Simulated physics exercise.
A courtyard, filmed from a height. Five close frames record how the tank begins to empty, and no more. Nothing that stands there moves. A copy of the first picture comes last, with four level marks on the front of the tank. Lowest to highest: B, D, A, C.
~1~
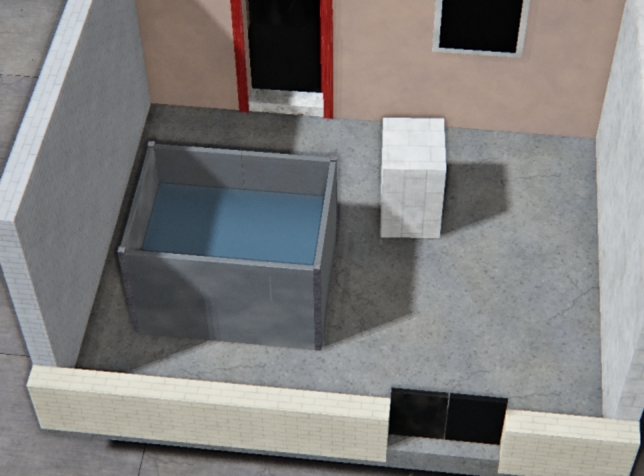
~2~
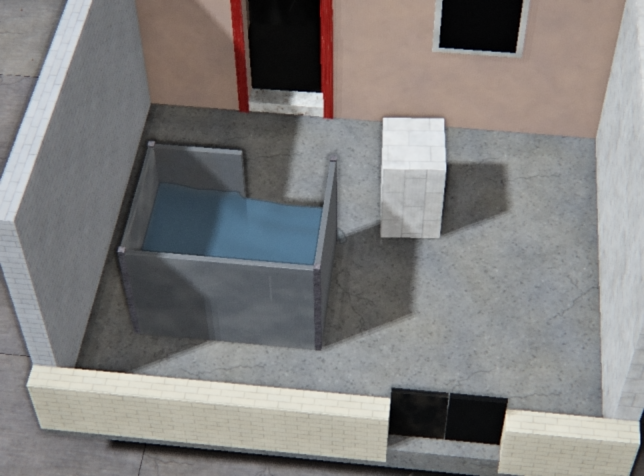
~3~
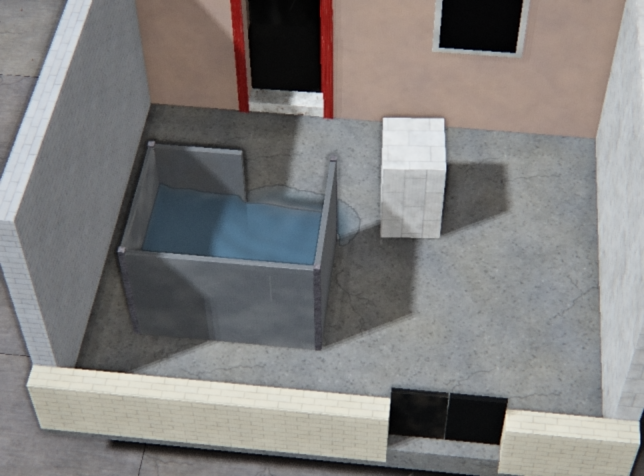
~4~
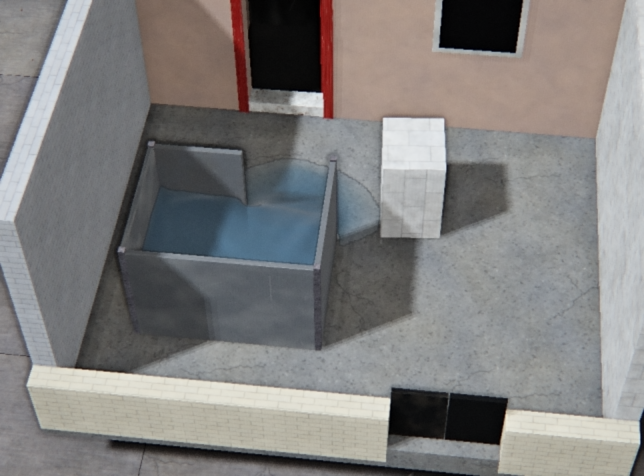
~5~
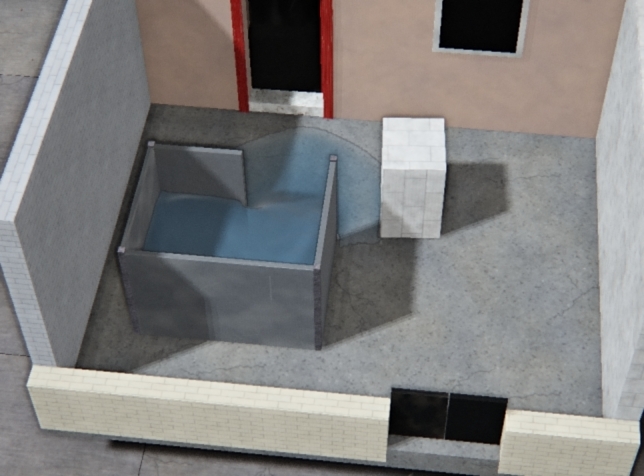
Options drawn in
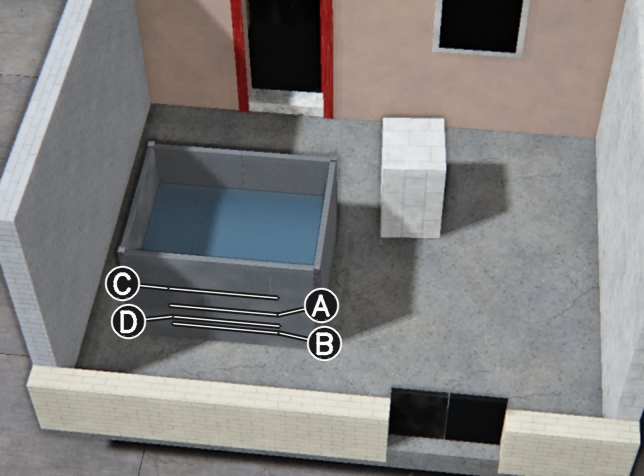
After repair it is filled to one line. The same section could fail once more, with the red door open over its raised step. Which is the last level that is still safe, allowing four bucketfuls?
D.
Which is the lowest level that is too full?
A it is.
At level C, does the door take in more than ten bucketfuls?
Yes, clearly.
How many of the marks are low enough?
Two.
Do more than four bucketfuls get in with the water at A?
Yes.
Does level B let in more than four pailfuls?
No, that is safe.
In white, A at (224, 310); B at (226, 328); C at (222, 293); D at (225, 321); from the bottom up B, D, A, C.
If A is chosen, about 9 bucketfuls get in.
If B is chosen, nothing gets over.
If C is chosen, dozens of bucketfuls pour in.
If D is chosen, a bucket or two gets in.
